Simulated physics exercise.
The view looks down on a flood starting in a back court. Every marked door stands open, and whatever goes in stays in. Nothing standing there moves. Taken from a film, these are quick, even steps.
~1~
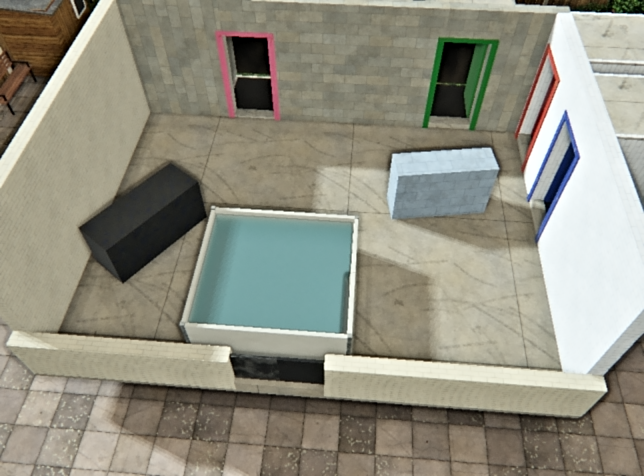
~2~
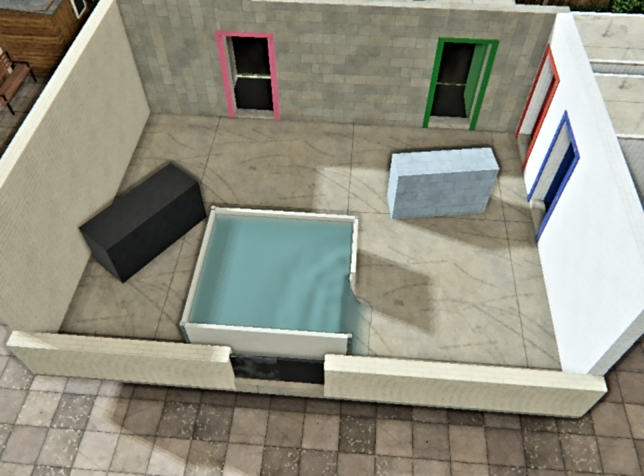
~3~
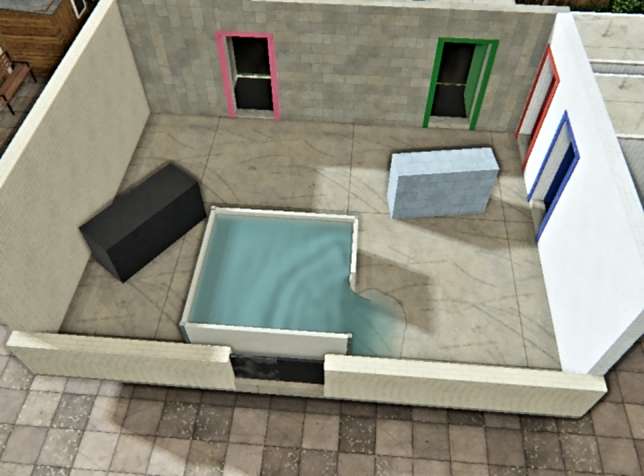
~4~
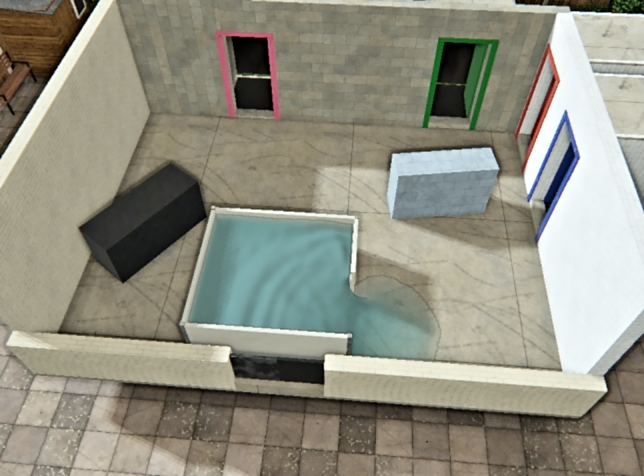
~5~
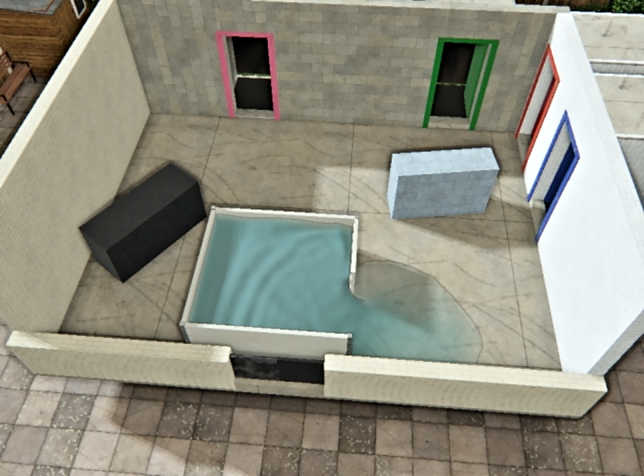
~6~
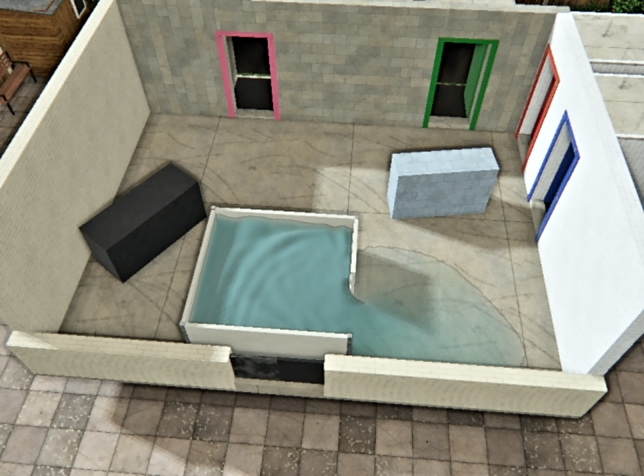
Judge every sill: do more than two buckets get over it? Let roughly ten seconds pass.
Verdict: Pink door - two or fewer get over; red door - more than two get over; green door - more than two get over; blue door - more than two get over.
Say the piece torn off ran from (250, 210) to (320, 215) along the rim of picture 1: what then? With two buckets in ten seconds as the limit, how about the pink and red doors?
Note - pink door: Past the mark, red door: Past the mark.
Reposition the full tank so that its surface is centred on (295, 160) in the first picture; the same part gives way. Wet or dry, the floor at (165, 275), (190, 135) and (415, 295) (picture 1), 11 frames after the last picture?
One after the other: Untouched, untouched, reached.
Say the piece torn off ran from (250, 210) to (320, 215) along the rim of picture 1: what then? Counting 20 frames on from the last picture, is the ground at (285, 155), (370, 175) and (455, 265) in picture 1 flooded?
Sequence: Wetted / wetted / spared.
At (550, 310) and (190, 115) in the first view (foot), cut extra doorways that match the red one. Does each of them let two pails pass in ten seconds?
The first crosses the line, the second stays short of it.
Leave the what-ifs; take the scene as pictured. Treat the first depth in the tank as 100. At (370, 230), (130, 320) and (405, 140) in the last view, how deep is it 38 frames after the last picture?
Going place by place: 6 %, 2 % and 12 %.
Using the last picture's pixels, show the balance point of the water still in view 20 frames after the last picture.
Somewhere around (394, 282) in the last view.
A moment on, water covers 20 % of the floor; the pink door not reached, the red door not reached, the green door not reached, the blue door not reached.
Next, water covers 25 % of the floor; the pink door not reached, the red door not reached, the green door not reached, the blue door wet at the sill, nothing in.
Then, water covers 40 % of the floor; the pink door not reached, the red door wet at the sill, nothing in, the green door under two buckets in, the blue door under two buckets in.
Later, water covers 80 % of the floor; the pink door wet at the sill, nothing in, the red door over two buckets in, the green door over two buckets in, the blue door over two buckets in.
In the end, water covers 100 % of the floor; the pink door wet at the sill, nothing in, the red door far over two buckets in, the green door far over two buckets in, the blue door far over two buckets in.
